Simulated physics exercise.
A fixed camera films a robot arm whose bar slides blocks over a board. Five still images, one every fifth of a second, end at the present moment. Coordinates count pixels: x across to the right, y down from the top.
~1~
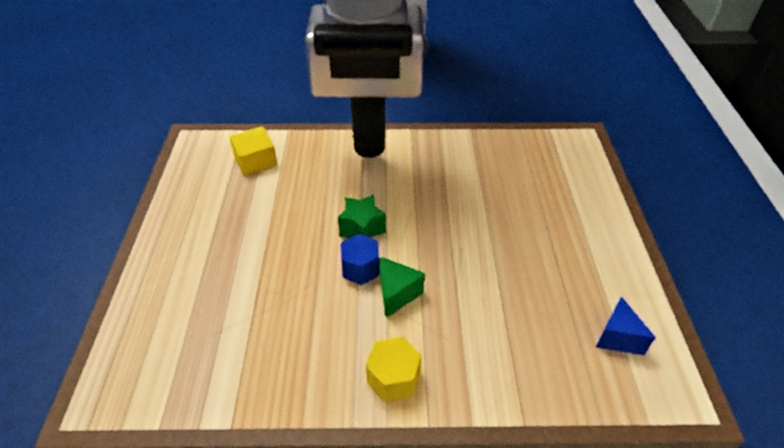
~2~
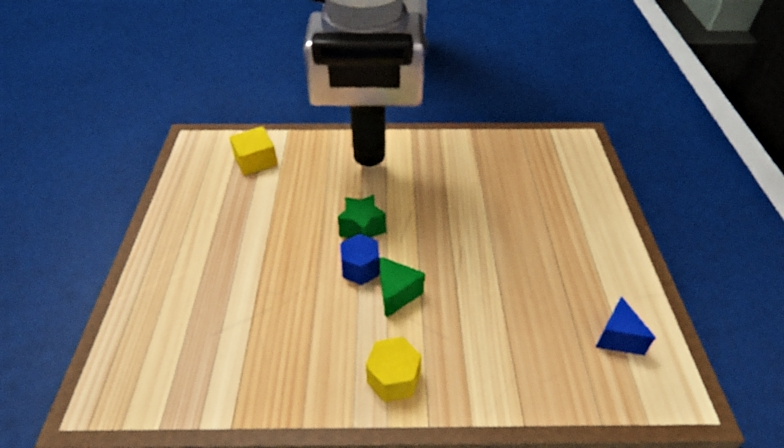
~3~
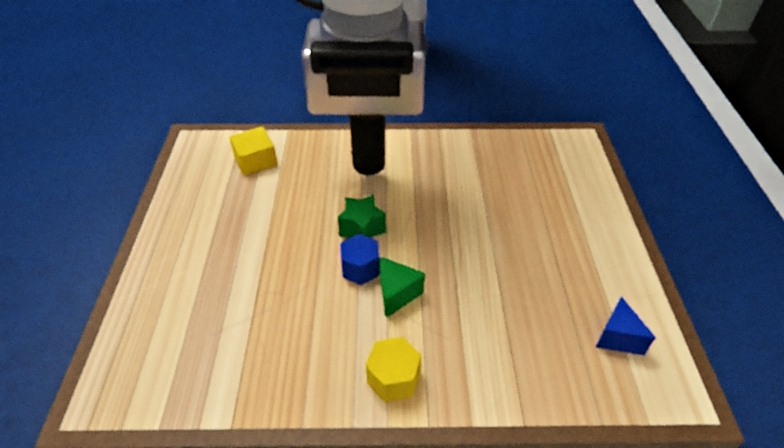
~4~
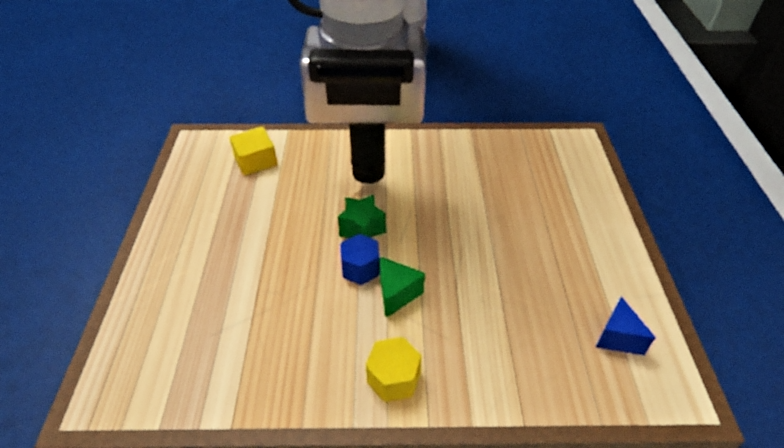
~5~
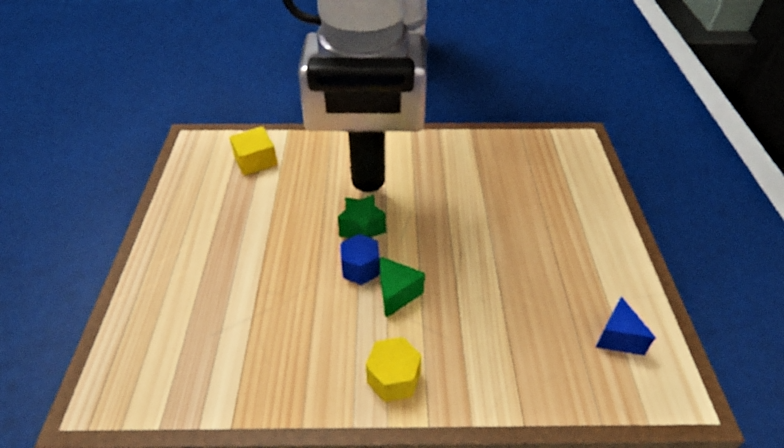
On a wooden board, a black bar moves slightly down toward the still green star.
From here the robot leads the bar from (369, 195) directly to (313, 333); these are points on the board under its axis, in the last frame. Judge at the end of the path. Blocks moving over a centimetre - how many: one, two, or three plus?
I count three at least.
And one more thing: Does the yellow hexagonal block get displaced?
It seems so.
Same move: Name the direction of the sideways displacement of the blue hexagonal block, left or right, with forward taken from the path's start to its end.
It's set to shift left.
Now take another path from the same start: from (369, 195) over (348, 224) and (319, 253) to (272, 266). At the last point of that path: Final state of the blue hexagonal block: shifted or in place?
That block ends up displaced.
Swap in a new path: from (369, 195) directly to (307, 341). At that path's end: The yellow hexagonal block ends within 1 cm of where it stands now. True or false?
False.
What follows on the original path. One third of the way, bar (351, 222); blue hexagonal block (359, 277), turned 35° anticlockwise; green star block (350, 242).
Two thirds of the way, bar (331, 268); blue hexagonal block (365, 314), turned 110° anticlockwise; green star block (331, 293).
At the end, bar (311, 321); blue hexagonal block (379, 347), turned 150° anticlockwise; green star block (332, 352), turned 45° anticlockwise; yellow hexagonal block (416, 379); green triangular block still.
